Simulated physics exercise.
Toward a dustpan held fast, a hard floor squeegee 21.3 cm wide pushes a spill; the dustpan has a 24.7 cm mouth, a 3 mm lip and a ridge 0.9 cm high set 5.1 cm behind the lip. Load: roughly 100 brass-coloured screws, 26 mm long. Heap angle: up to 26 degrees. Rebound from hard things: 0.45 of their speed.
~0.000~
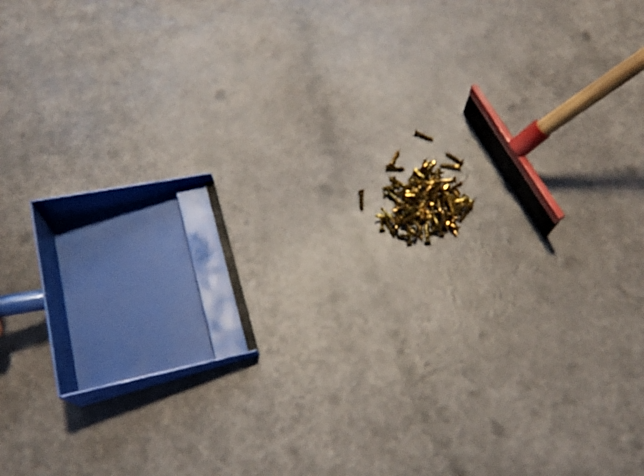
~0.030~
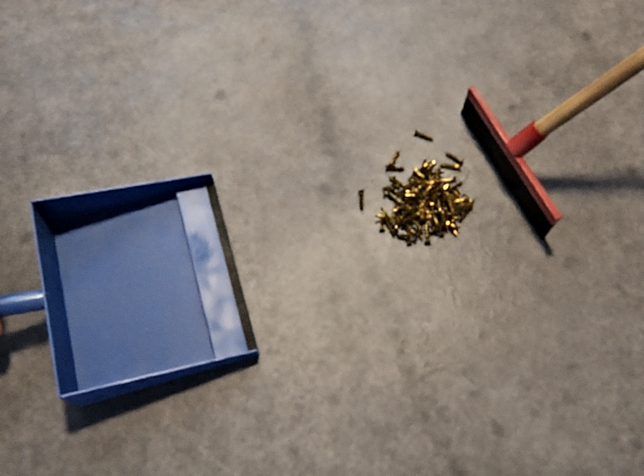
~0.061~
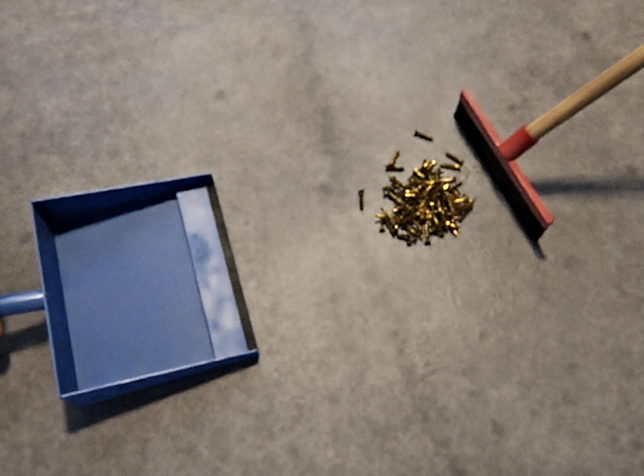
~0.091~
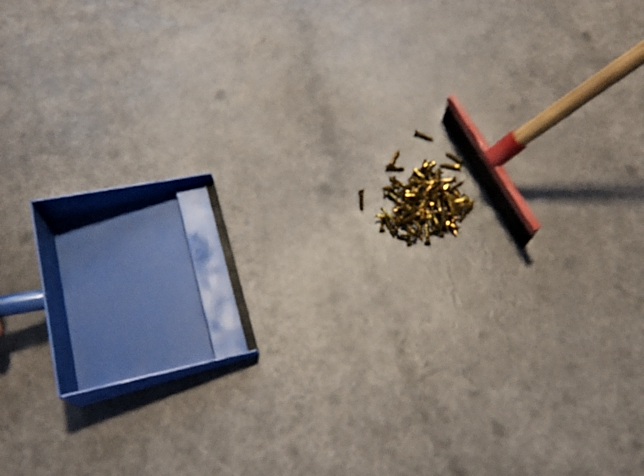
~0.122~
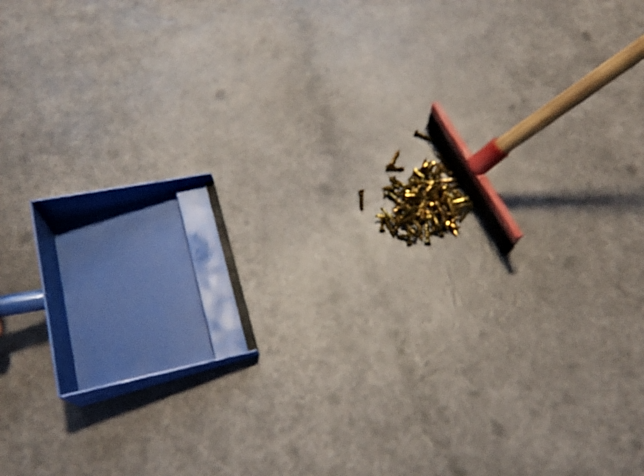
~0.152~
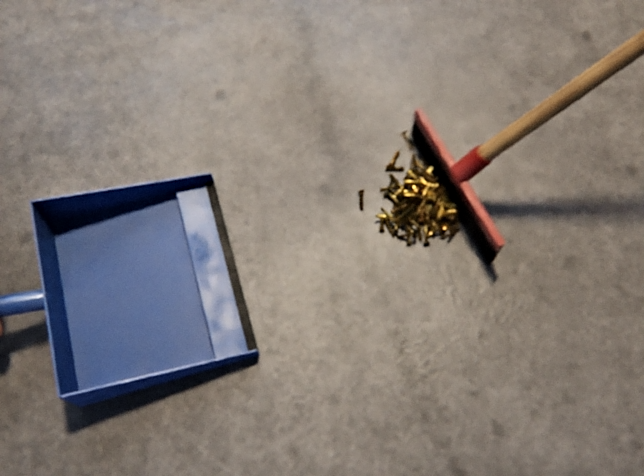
A blue dustpan lies on the left of a mottled grey floor, seen from above at a slant, with its open edge facing right. Right of centre sits a loose heap of small brass-coloured screws, and beyond it a red squeegee with a black blade and wooden handle. The squeegee slides left and slightly nearer, meets the heap and pushes its right side inward, while the dustpan stays still.
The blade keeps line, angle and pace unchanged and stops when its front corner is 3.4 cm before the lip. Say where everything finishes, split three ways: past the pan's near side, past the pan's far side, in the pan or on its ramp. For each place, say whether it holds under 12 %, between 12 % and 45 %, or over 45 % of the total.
In order: Past the pan's near side: A scattering; past the pan's far side: A scattering; in the pan or on its ramp: A decent share.
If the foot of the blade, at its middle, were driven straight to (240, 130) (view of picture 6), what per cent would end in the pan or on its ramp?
Some 5 per cent.
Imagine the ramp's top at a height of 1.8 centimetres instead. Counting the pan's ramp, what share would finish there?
About 25 %.
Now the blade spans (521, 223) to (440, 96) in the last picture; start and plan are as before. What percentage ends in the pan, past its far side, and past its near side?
Split: Pan = 0, far = 0, near = 0.
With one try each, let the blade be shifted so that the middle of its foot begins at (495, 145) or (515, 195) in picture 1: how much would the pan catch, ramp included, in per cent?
The two tries give some 15 % and some 25 %.
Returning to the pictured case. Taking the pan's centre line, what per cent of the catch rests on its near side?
Close to 70 %.
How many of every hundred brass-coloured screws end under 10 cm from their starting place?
I'd estimate roughly 0 per cent.
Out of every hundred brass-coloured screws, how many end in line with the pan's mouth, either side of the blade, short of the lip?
Some 70 per cent of them end up there.
After 0.31 s, middle of the blade 17 cm from the lip; 0 % over the lip, far side 0 %, near side 0 %.
After 0.42 s, middle of the blade 8 cm from the lip; 0 % over the lip, far side 0 %, near side 0 %.
After 0.65 s, middle of the blade 5 cm from the lip; 30 % over the lip, far side 0 %, near side 0 %.
By 1.5 s all is still; near side 0 %, far side 0 %, pan 30 %, in front of the lip or behind the blade 70 %.
